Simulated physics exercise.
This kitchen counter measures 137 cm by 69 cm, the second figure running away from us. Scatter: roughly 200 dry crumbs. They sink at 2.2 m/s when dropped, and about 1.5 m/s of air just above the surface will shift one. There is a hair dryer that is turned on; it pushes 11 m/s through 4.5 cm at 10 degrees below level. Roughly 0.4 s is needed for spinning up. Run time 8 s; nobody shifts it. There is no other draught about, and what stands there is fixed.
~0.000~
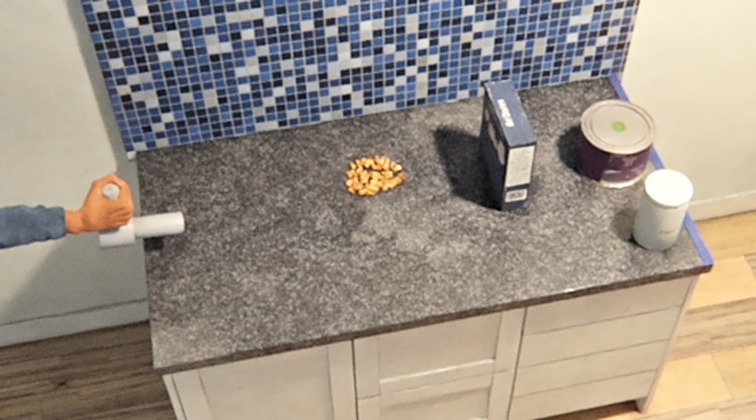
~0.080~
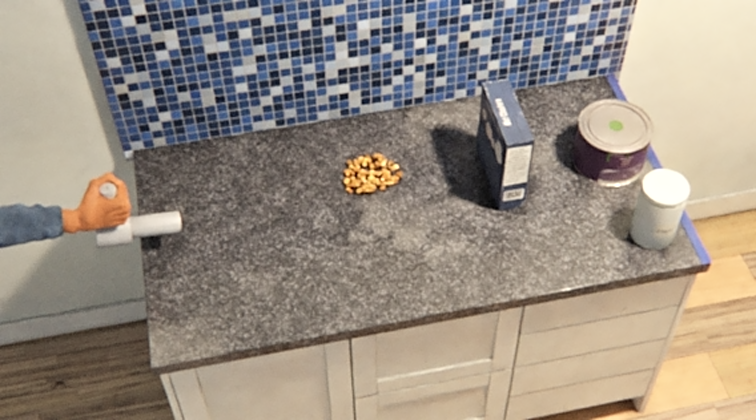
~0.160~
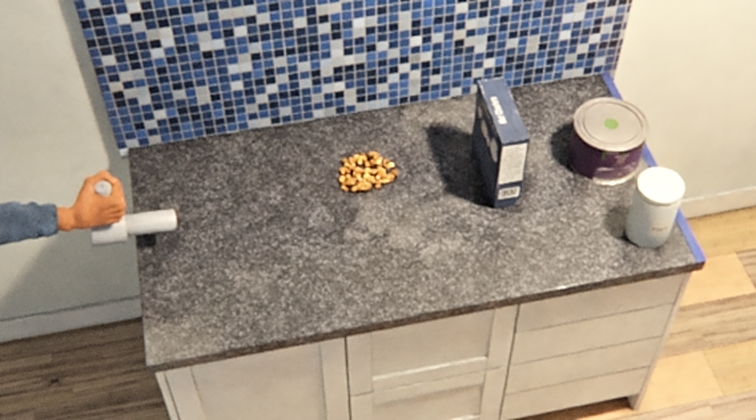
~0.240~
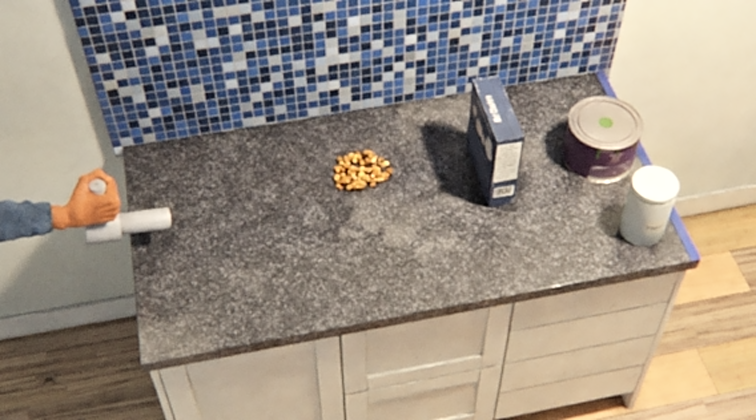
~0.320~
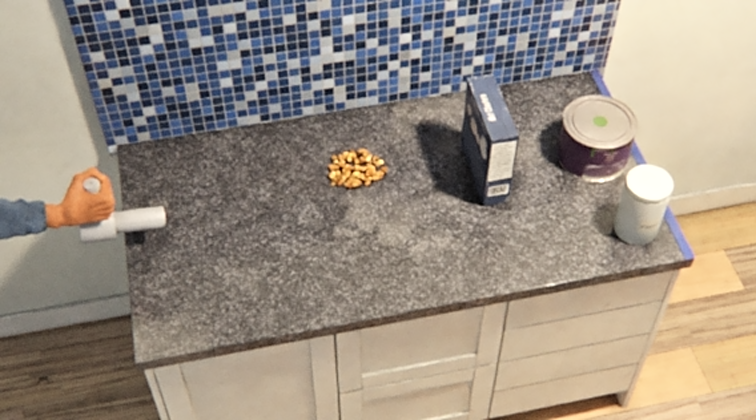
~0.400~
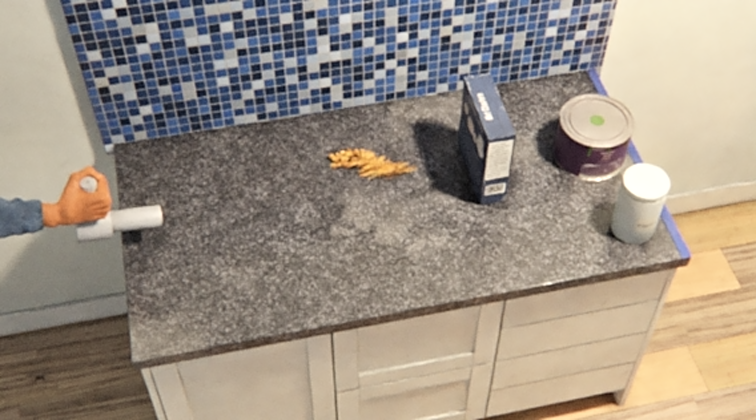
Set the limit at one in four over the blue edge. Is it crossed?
Yes, more than that.
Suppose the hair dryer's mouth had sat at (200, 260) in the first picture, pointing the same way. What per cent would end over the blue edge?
That gives roughly 15 % in the end.
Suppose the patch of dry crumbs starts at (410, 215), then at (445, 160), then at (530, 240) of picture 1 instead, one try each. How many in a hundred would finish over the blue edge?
First try near 2 %, second near 100 %, third near 0 %.
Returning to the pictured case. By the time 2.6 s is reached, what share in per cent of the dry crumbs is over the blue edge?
I'd put it at about 80 percent.
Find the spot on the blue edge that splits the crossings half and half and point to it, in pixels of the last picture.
Around (602, 82).
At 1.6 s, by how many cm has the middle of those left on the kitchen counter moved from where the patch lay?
About 60 cm.
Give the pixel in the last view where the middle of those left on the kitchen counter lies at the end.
It lands close to (553, 109) in the last picture.
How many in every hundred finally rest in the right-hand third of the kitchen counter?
Something close to 15 % ends up there.
After 1.6 s, 81 % are over the blue edge; the middle of those still in play is near (553, 104); 86 % have settled or left.
After 2.6 s, 83 % are over the blue edge; the middle of those still in play is near (553, 104); 88 % have settled or left.
After 4.4 s, 84 % are over the blue edge; the middle of those still in play is near (553, 105); 90 % have settled or left.
After 8.0 s, at the end, 84 % are over the blue edge; the middle of those still in play is near (553, 109).
